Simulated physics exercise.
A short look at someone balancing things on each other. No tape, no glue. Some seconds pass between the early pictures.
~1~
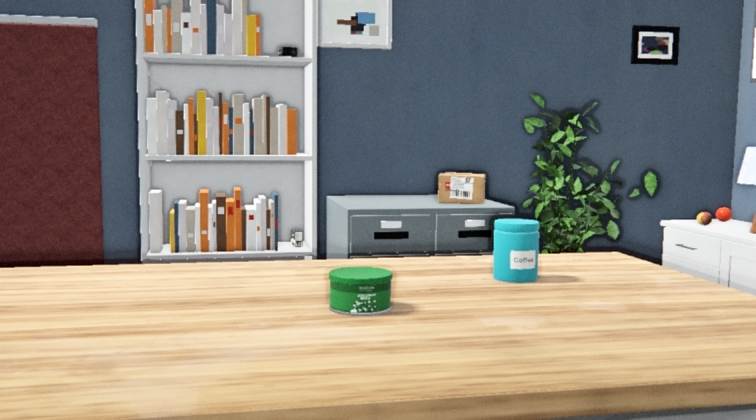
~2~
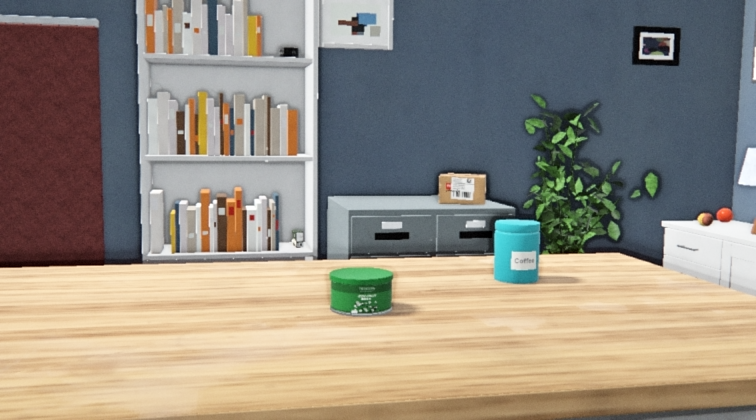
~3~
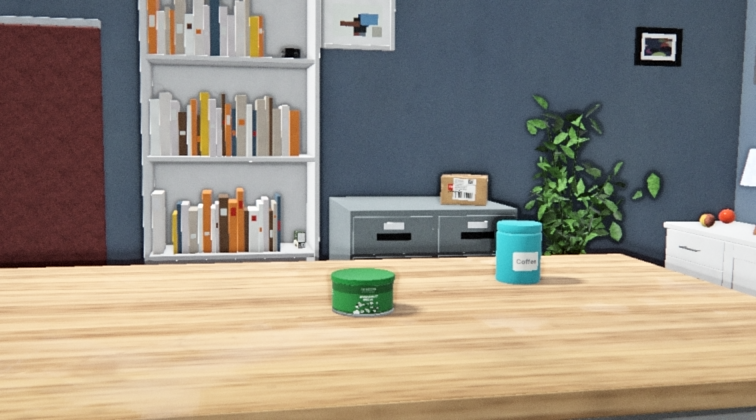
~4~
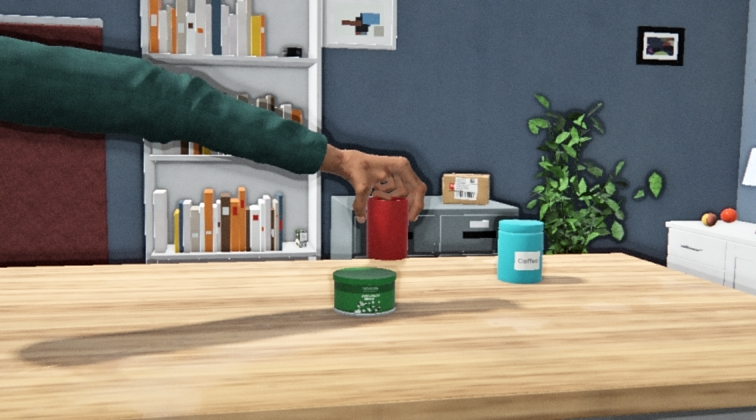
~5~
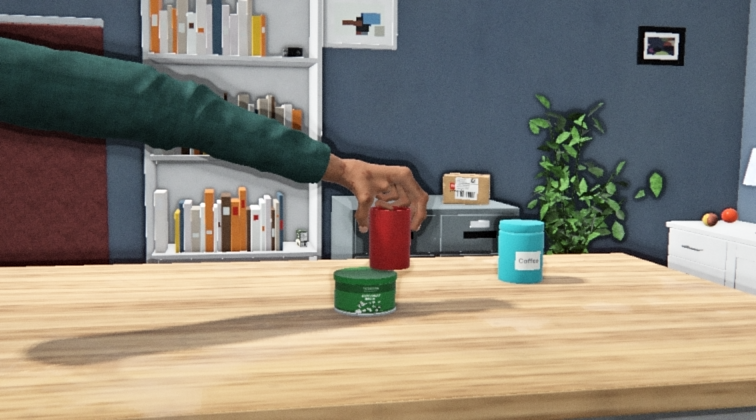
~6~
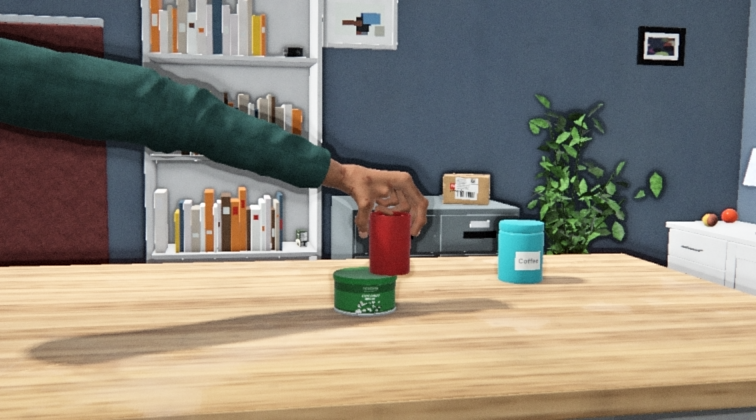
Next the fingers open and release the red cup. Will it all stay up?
In the end the pile keeps its balance.
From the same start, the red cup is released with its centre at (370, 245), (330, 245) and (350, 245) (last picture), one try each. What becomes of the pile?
First, it holds; second, it loses its balance; third, it keeps its balance.
Then, 0.20 s after the last picture, nothing has stirred.
Then, 0.50 s after the last picture, red cup resting near (390, 243).
At rest, all 3 in place. Seen from the same camera at the end, red cup near (390, 243). The pile stays up.
